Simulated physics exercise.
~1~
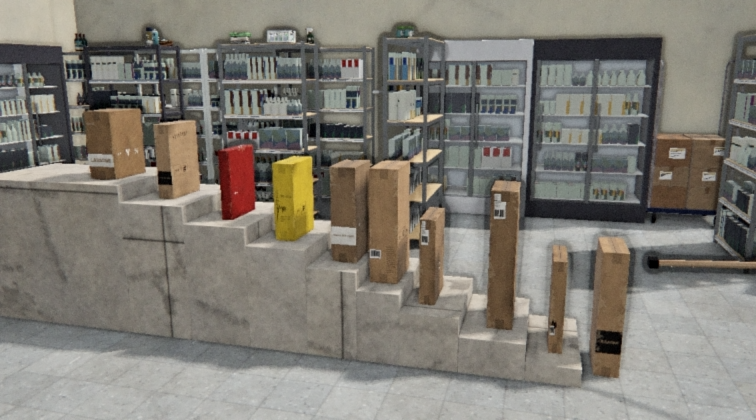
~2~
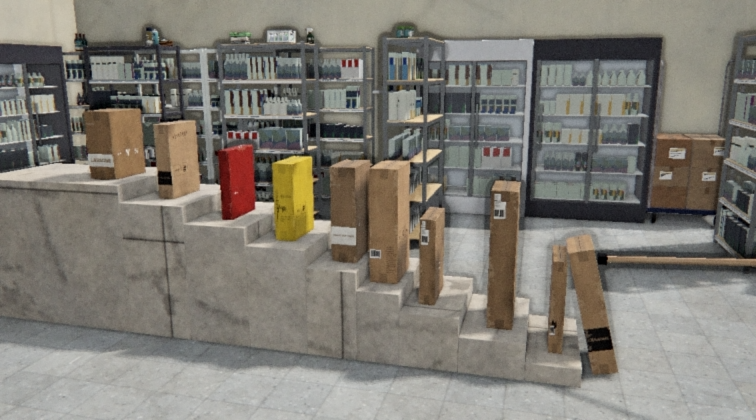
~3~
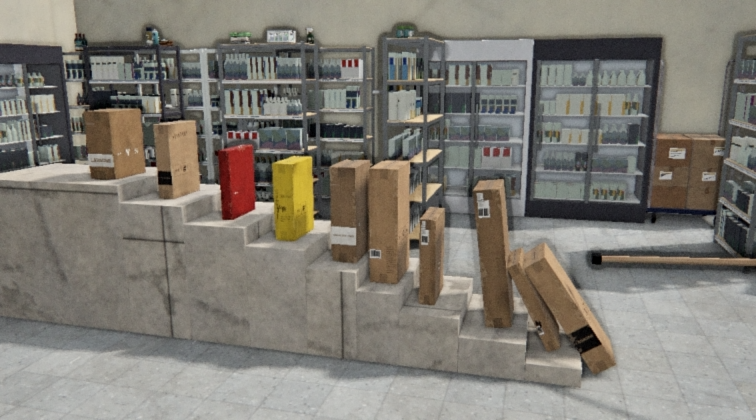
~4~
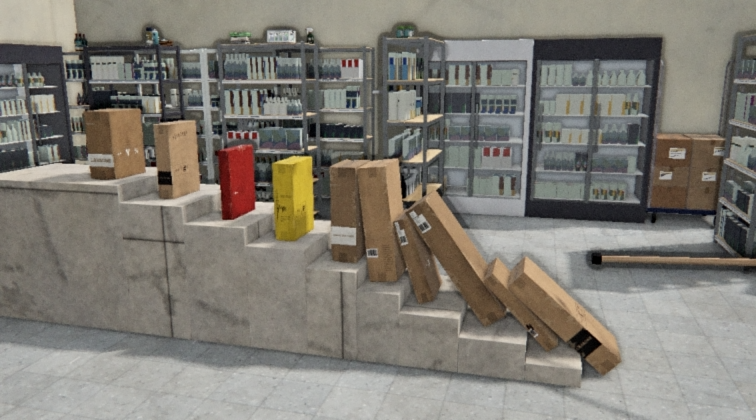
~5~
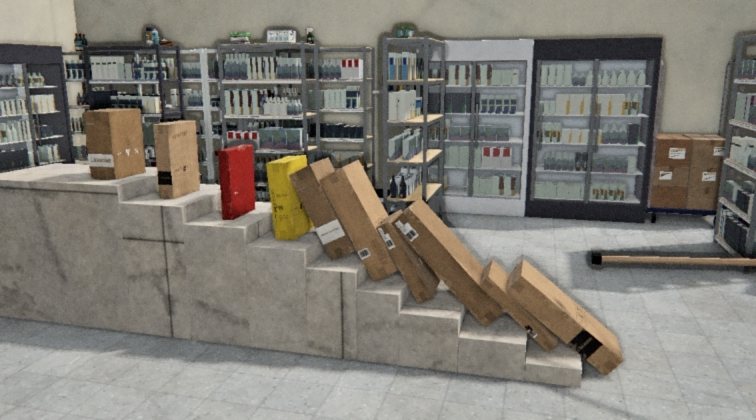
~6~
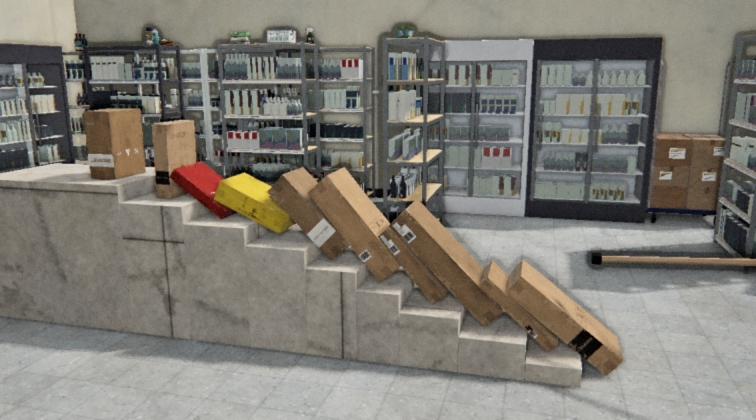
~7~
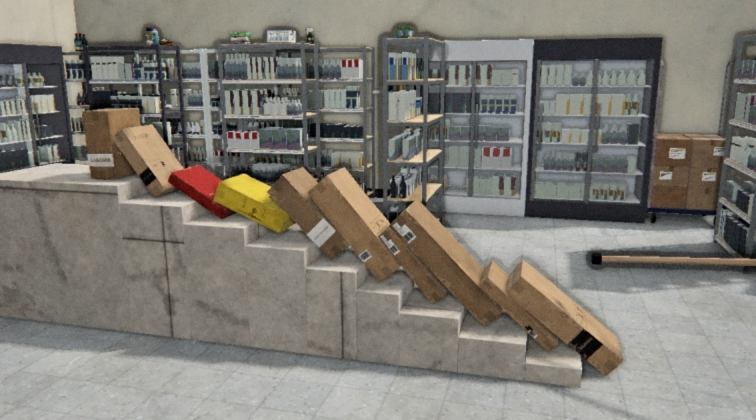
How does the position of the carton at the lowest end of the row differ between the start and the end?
At the start the carton at the lowest end stands upright, and by the end it is leaning over to the left.
